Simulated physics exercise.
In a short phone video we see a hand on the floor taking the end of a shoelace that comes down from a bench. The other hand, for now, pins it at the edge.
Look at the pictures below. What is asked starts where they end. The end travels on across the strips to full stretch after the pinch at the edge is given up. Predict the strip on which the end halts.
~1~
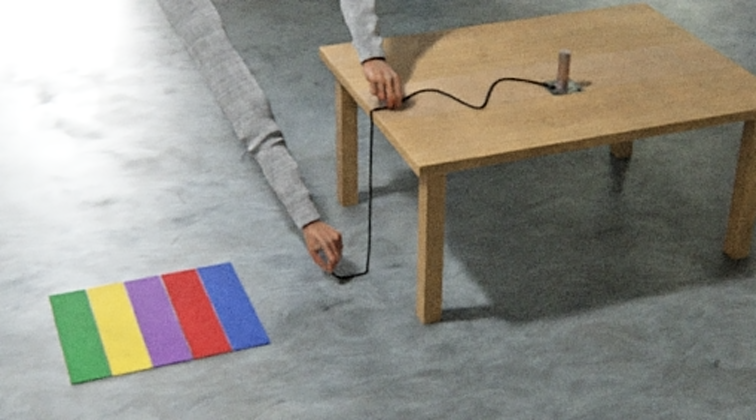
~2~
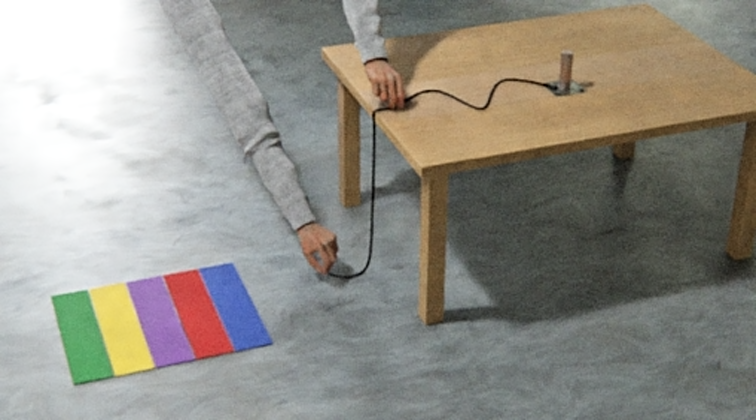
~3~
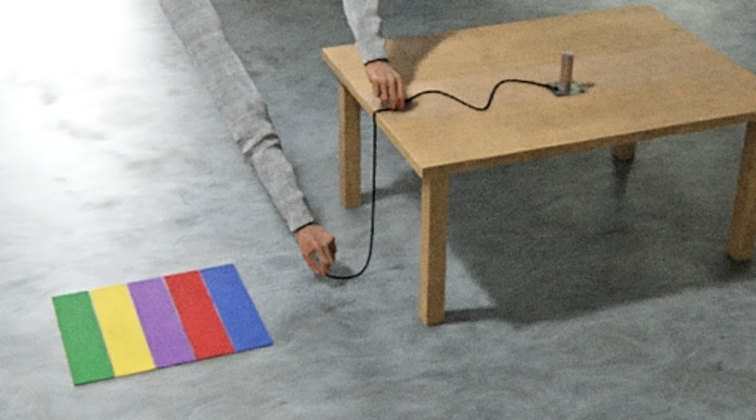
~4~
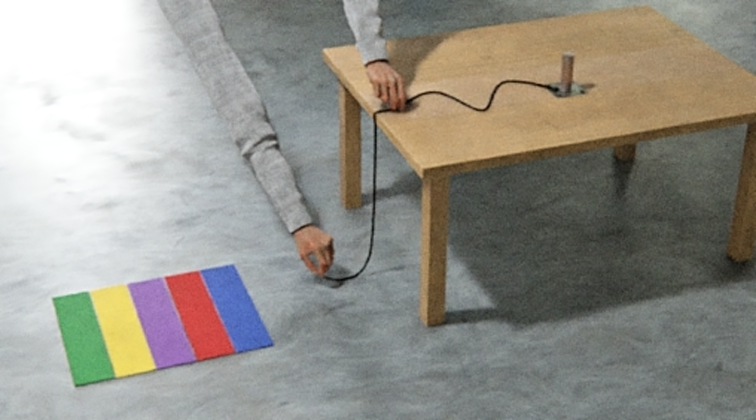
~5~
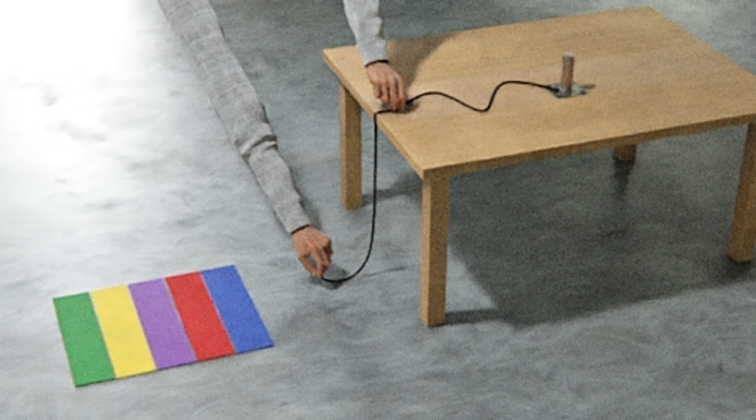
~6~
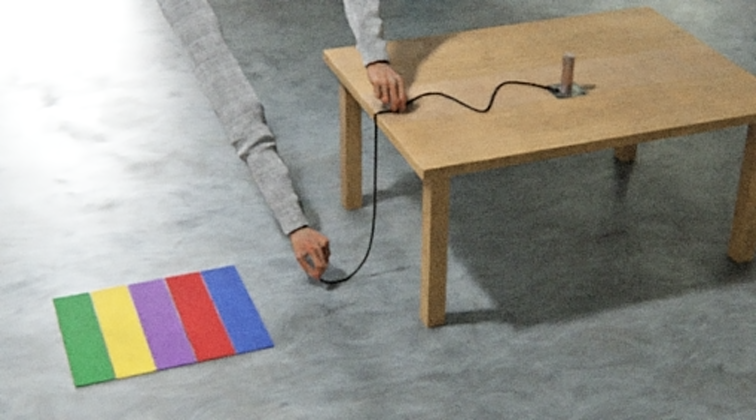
The yellow strip.
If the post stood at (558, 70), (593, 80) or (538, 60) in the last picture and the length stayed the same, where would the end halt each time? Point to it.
Taking the tries in turn, you get (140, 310), (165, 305) and (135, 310).
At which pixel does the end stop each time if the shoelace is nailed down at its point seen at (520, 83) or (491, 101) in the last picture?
In order, the pixels are (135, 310) and (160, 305).
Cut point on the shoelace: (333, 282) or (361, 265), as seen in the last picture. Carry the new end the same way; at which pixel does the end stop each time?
(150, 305) and (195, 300).
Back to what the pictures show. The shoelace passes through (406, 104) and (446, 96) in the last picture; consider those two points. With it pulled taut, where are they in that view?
End: (341, 146) and then (386, 115).
A little later, end near (190, 299); over red.
Next, end near (145, 308); over purple.
When it is tight, end near (117, 313); over yellow. It halts on the yellow strip.
